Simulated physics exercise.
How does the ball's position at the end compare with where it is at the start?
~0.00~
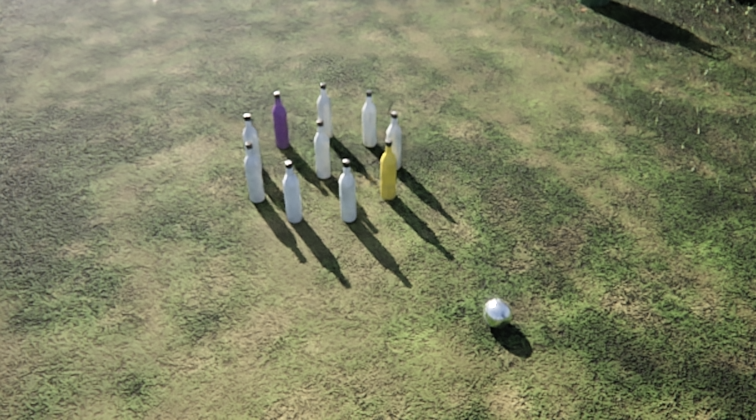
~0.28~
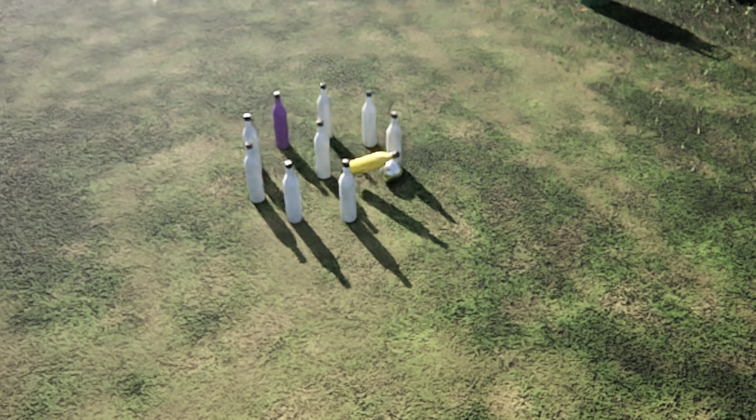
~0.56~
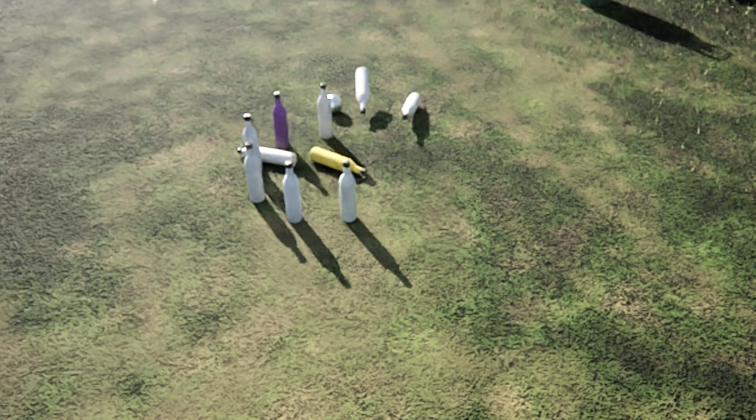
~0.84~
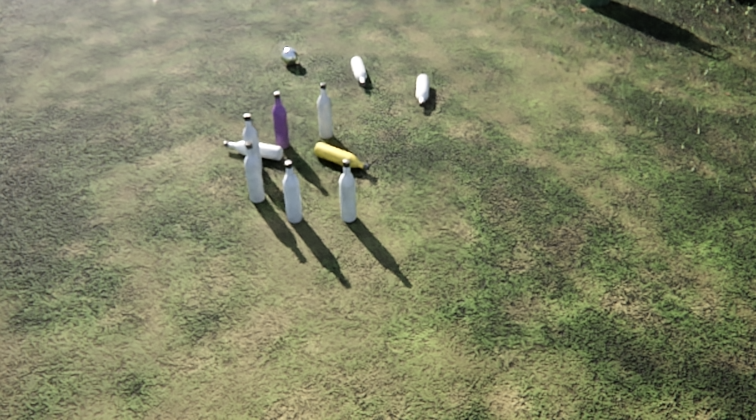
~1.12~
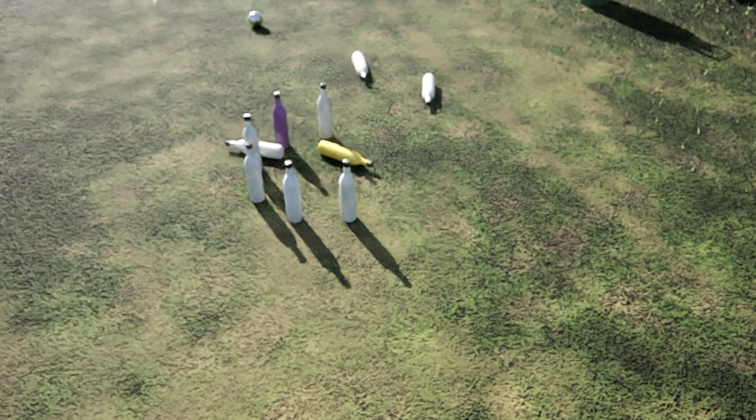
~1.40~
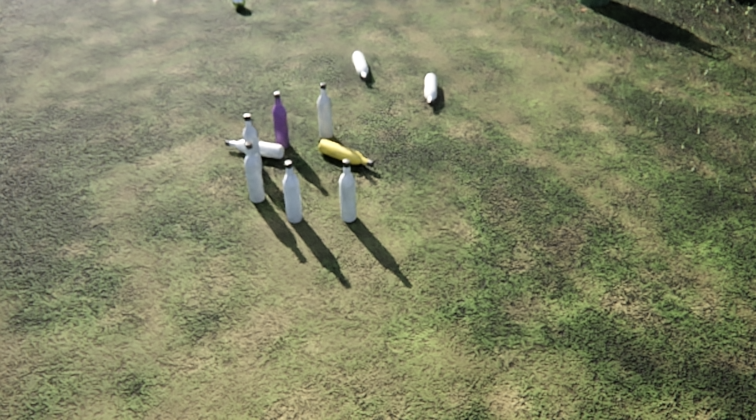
At the start the ball is on the grass to the lower right of the bottles, in front of them. By the end it is beyond them at the top edge of the view, left of the middle.
